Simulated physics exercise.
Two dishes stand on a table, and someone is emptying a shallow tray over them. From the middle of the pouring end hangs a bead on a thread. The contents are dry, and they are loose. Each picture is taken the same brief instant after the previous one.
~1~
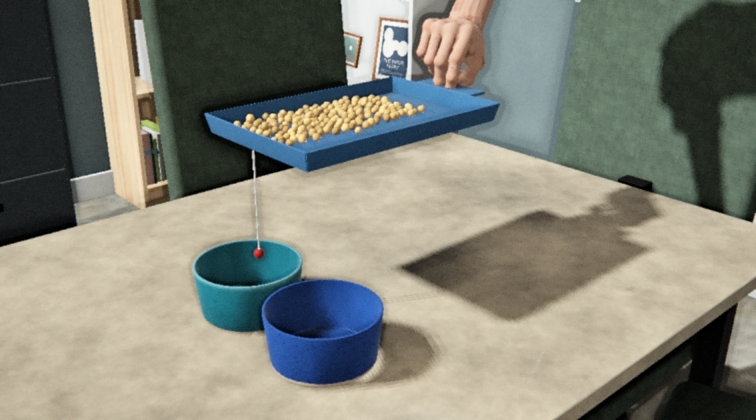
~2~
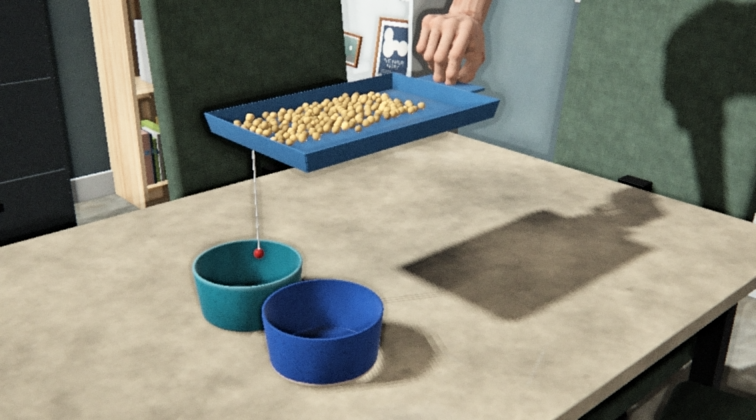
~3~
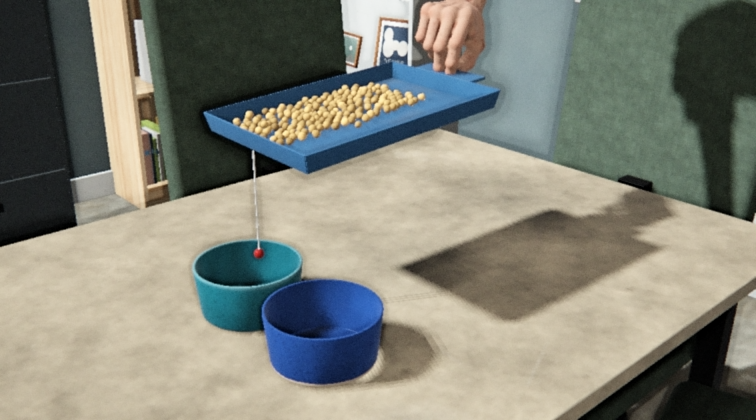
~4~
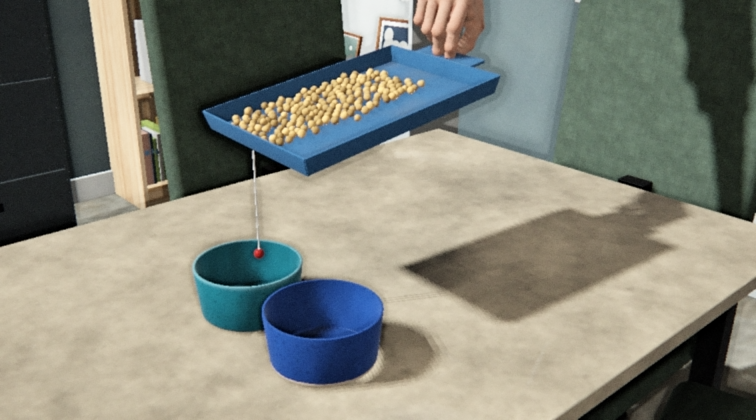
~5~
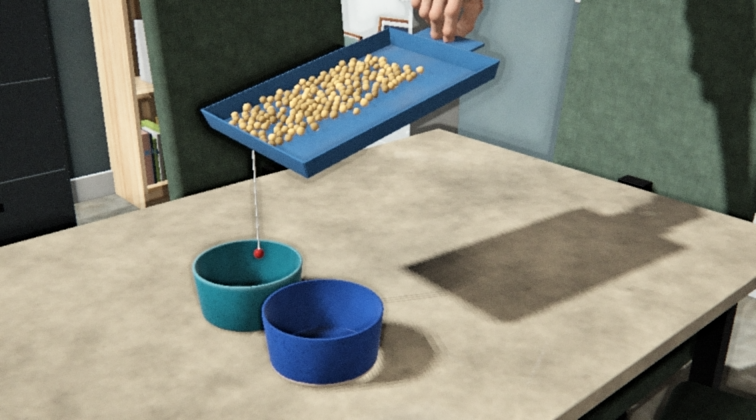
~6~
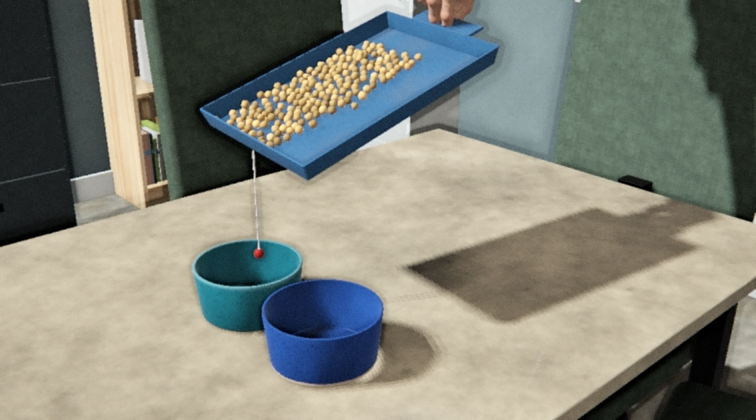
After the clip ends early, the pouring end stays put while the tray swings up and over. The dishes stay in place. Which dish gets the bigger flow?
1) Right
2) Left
Right (1).
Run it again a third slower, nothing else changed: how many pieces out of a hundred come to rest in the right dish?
I'd put it at some 50 per cent.
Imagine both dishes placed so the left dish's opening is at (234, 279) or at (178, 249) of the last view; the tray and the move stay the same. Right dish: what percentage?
It would be roughly 40 per cent, followed by roughly 60 per cent.
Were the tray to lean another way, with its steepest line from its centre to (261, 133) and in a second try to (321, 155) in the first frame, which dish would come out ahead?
Well, the dish on the left side comes out on top first, and then the dish on the right side does.
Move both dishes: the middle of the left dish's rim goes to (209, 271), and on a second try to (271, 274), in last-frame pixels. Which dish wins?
For the first place, the dish on the right side; for the second, the dish on the left side.
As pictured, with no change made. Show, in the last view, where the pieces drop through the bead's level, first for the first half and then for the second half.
For the early half I get (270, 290), and for the late half (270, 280).
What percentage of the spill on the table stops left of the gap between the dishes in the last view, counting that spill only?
Looks to be around 100 per cent of the spill.
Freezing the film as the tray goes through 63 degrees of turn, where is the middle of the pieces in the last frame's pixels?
Near (279, 131).
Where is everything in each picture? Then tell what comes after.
The first picture shows corners of the pouring end at (211, 114) and (307, 151), level; middle of the load at (325, 119), dried chickpeas; left dish at (203, 298); right dish at (275, 350); bead on its thread at (259, 254).
The second picture shows corners of the pouring end at (211, 113) and (306, 151), level; middle of the load at (325, 117).
The third picture shows corners of the pouring end at (210, 112) and (306, 153), tipped barely, lowest at the right corner; middle of the load at (325, 112).
The fourth picture shows corners of the pouring end at (209, 111) and (305, 156), tipped a little, lowest at the right corner; middle of the load at (324, 105).
The fifth picture shows corners of the pouring end at (207, 109) and (305, 159), tipped a little, lowest at the right corner; middle of the load at (323, 97).
The sixth picture shows corners of the pouring end at (206, 108) and (304, 162), tipped clearly, lowest at the right corner; middle of the load at (321, 90); left dish at (203, 298); right dish at (275, 350).
Soon after the last picture, tray tipped steeply; nearly all on the tray; a stray few in the right dish; a stray few in the air.
A little later, tray tipped past a quarter turn; about half on the tray; a small part in the right dish; a small part outside both; about a third in the air.
Later still, tray tipped past a quarter turn; about half in the right dish; a stray few in the left dish; about half outside both.
At rest, tray tipped past a quarter turn; about half in the right dish; a stray few in the left dish; about half outside both.
